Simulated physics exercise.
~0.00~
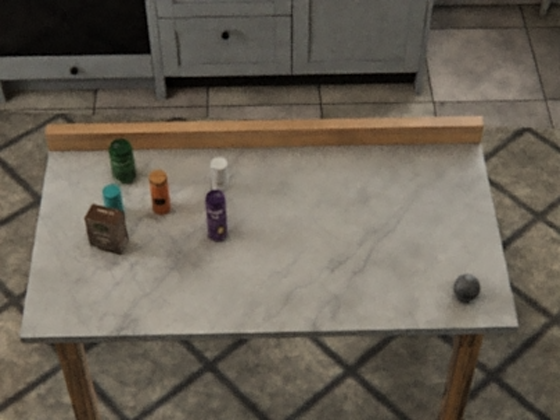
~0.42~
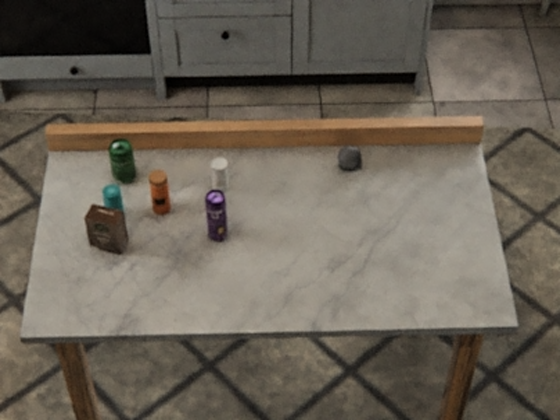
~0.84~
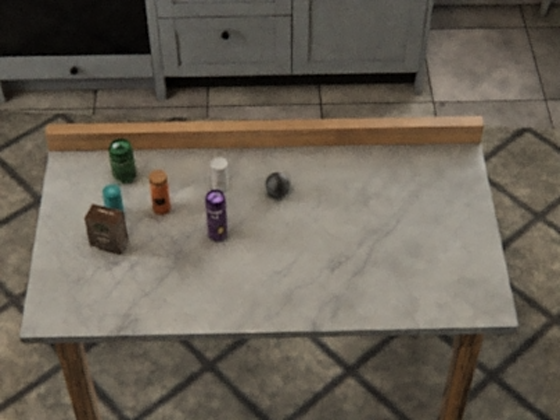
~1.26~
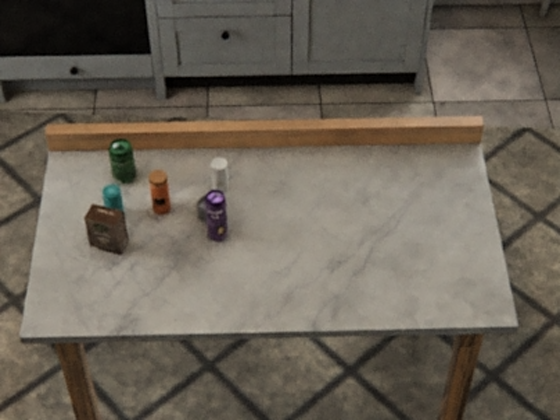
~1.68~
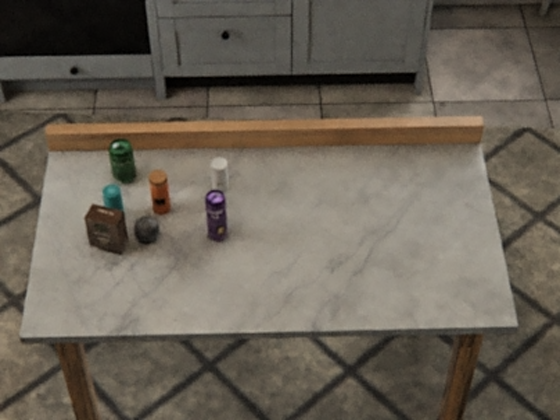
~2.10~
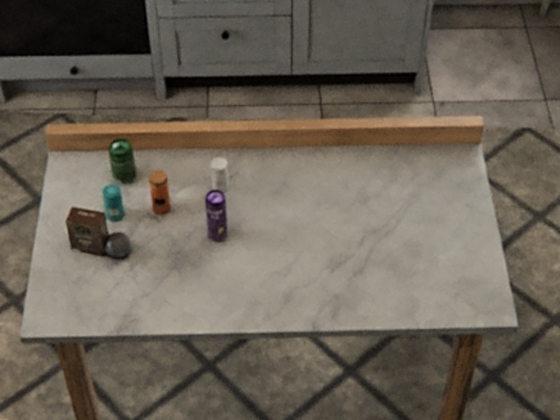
A grey ball rolls off the far rail, passes the cans, and nudges the brown packet left.
